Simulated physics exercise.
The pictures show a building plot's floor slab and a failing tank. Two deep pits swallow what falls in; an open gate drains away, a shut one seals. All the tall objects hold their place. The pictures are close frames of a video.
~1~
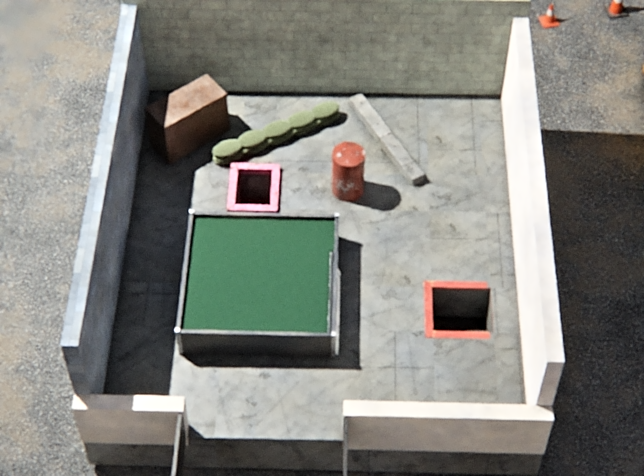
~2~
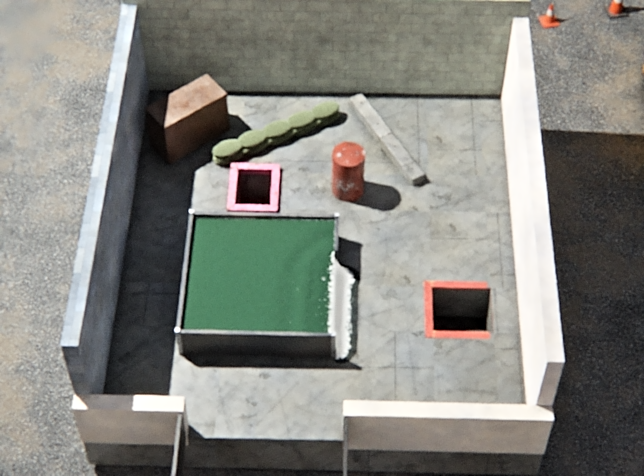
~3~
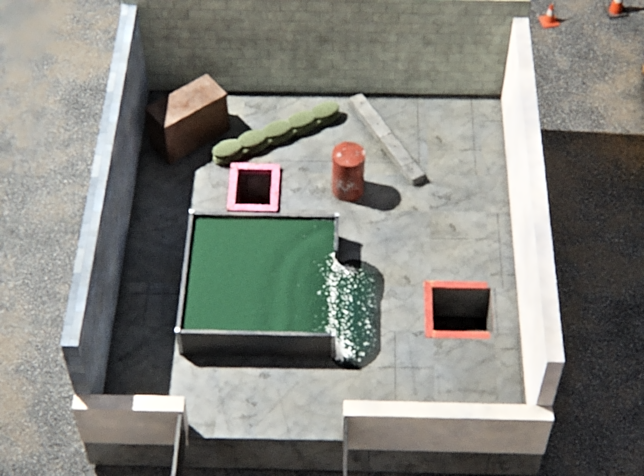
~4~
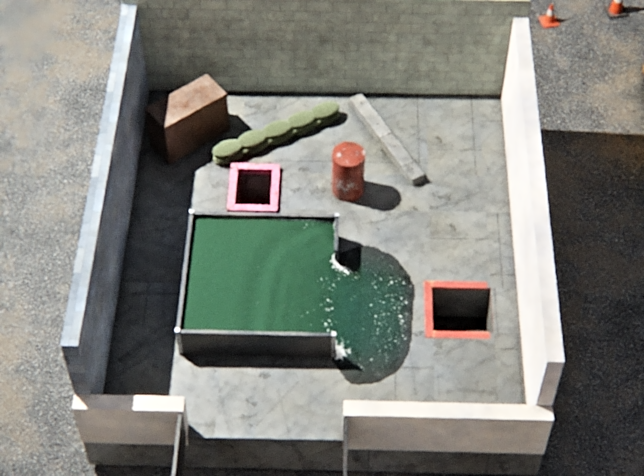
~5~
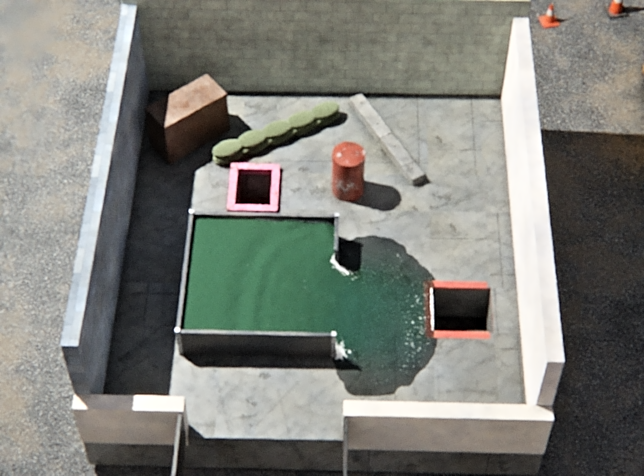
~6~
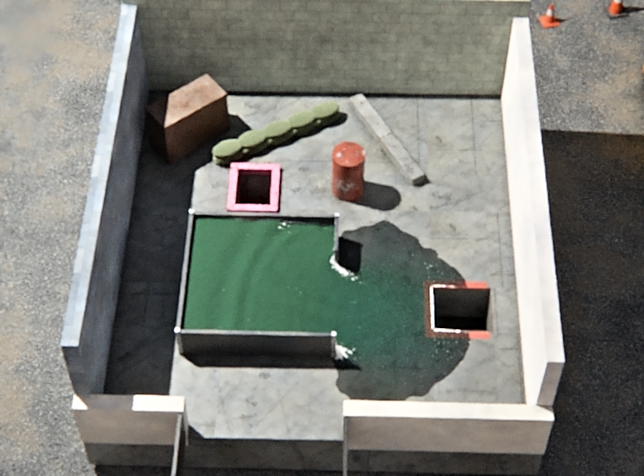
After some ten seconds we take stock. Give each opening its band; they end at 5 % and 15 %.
In the end: The gate takes less than 5 %; the red pit takes more than 15 %; the pink pit takes less than 5 %.
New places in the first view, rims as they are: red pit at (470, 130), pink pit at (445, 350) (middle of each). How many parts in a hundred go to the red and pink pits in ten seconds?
Parts in a hundred: Red 20, pink 15.
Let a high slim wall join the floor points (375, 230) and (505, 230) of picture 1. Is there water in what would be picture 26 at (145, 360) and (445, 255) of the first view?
One after the other: Not flooded, flooded.
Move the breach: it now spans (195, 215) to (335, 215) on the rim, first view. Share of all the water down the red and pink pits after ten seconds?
Roughly, in per cent: Red 8, pink 15.
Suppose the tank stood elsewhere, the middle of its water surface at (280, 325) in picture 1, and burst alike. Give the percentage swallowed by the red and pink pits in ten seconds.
Parts in a hundred: Red 50, pink 0.
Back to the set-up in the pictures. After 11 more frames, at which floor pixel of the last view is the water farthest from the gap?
At about (504, 179).
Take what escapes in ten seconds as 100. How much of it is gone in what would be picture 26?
I make it 45 per cent.
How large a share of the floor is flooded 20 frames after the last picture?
Near 35 in a hundred.
A moment on, water covers 25 % of the floor; the gate 0 %, the red pit 6 %, the pink pit 0 %.
Next, water covers 25 % of the floor; the gate 0 %, the red pit 12 %, the pink pit 0 %.
Then, water covers 35 % of the floor; the gate 0 %, the red pit 21 %, the pink pit 0 %.
Later, water covers 55 % of the floor; the gate 1 %, the red pit 36 %, the pink pit 0 %.
In the end, water covers 65 % of the floor; the gate 2 %, the red pit 47 %, the pink pit 0 %.
